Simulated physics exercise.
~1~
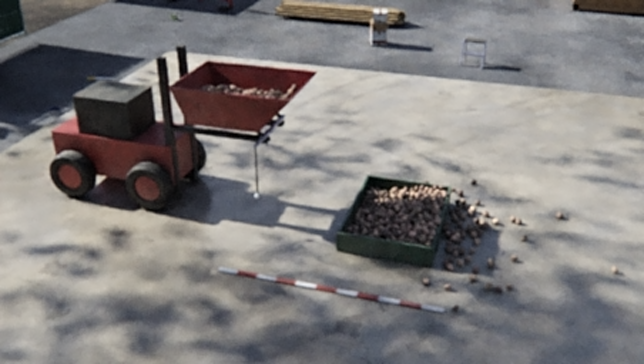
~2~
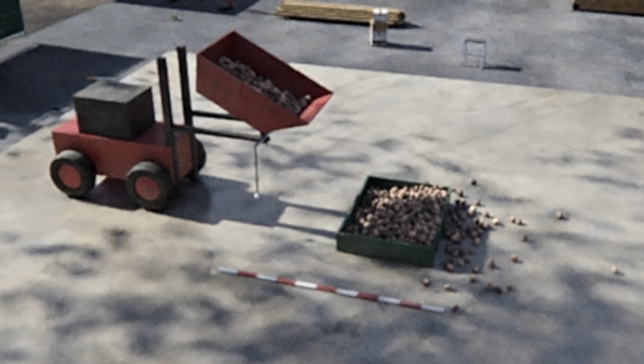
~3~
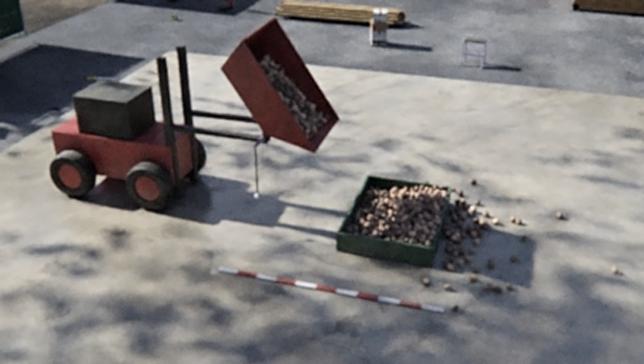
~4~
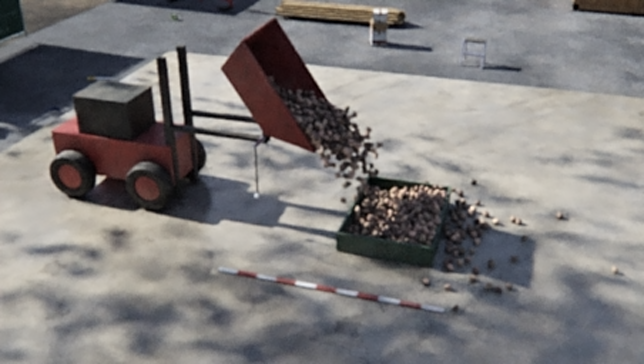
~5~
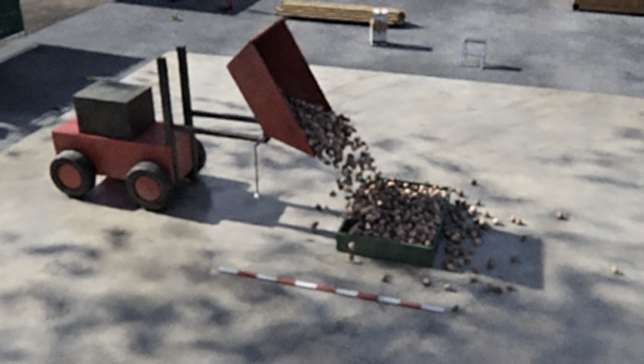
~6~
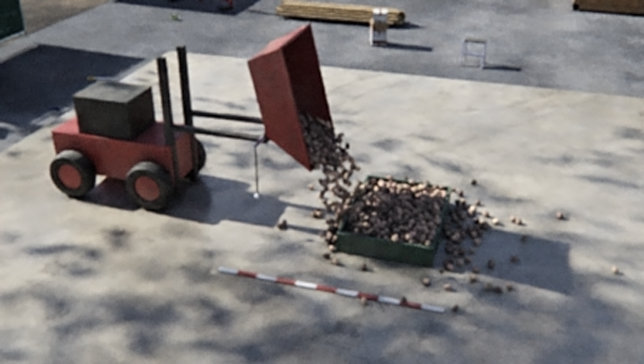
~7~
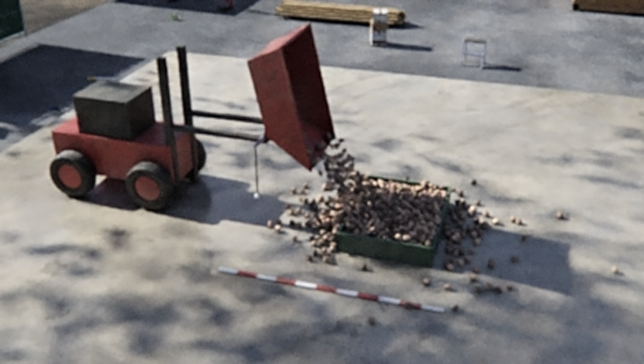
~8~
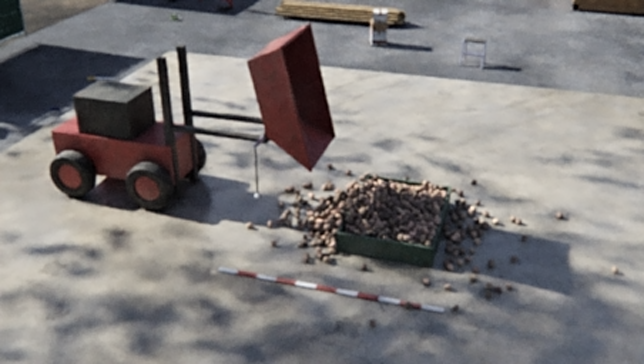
The clip opens on a red forklift at the left, holding a raised red skip of stones beside a green bin already heaped with similar stones, some scattered to its right. The skip tips steeply down toward the right while its load stays inside. It pauses at a slant, and then the stones slide out over the lower edge and pour onto the heap. The skip tilts steeper still, and more stones spill onto the ground at the near left side of the bin. Finally the skip hangs emptied, with the bin piled high and loose stones lying on both sides.
